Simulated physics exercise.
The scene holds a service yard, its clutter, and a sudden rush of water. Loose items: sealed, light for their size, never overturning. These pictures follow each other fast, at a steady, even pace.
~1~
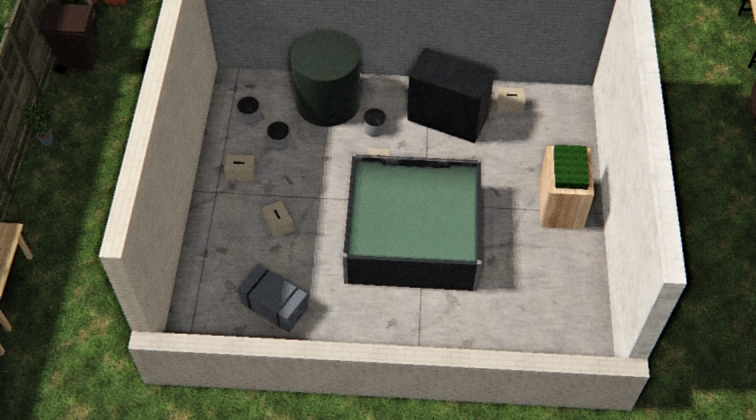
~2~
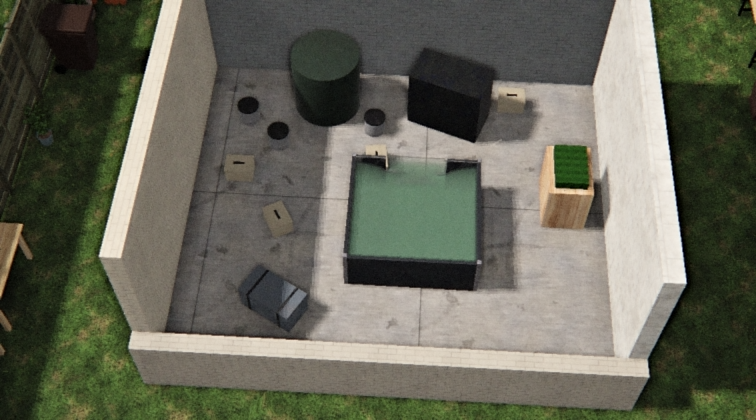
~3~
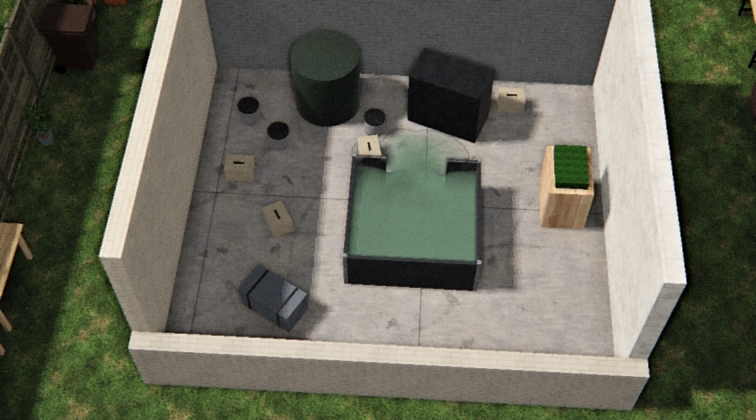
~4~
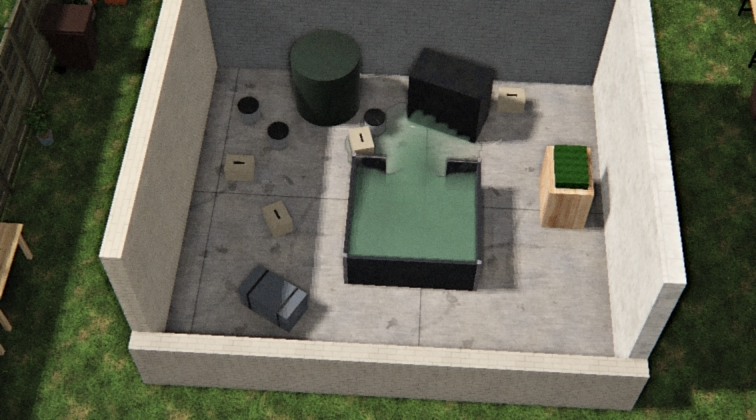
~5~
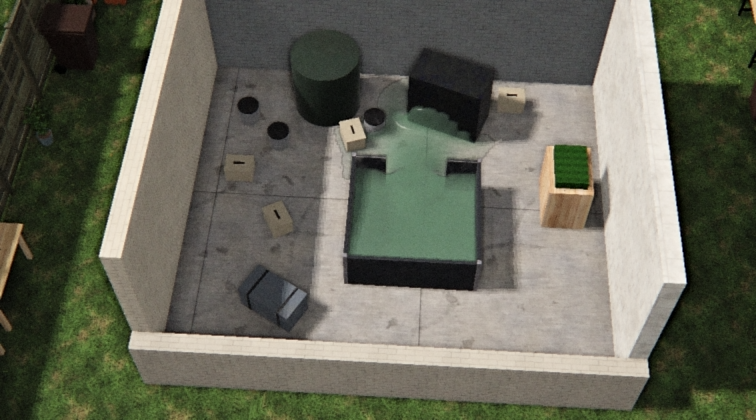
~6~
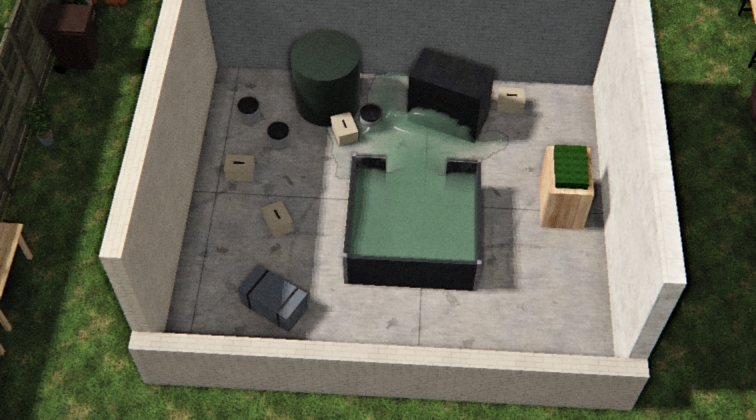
We see a walled yard with scattered containers as green water pours through a gap in the far side of a square tank and fans out toward the wall, pushing a pale box back and left, then slightly shifting a pail.
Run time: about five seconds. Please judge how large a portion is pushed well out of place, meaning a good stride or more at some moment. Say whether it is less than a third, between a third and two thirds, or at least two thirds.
It is between a third and two thirds.
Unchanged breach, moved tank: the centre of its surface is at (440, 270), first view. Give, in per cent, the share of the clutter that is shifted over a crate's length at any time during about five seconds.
It should come out close to 60 %.
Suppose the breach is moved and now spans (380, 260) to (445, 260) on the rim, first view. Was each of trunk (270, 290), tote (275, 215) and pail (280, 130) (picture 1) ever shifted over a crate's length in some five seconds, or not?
Lab note - in sequence: Made it that far; made it that far; never that far.
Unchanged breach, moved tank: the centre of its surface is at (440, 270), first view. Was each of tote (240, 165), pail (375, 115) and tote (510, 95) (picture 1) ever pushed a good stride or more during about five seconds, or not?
In order: Went well off, went well off, went well off.
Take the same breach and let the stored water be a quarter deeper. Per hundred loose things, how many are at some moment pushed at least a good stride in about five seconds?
I'd put it near 80 per cent of the loose things.
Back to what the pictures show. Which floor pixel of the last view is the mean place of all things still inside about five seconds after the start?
Their centre sits close to (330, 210) on the floor of the last picture.
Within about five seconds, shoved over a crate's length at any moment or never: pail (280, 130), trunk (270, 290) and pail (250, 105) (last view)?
One, under that distance; two, under that distance; three, under that distance.
A moment on, 1 of 8 are well off their spots; 0 afloat.
Next, 2 of 8 are well off their spots; 1 afloat.
Later, 5 of 8 are well off their spots; 3 afloat.
In the end, 5 of 8 are well off their spots, and 5 have been at some point; 5 afloat.
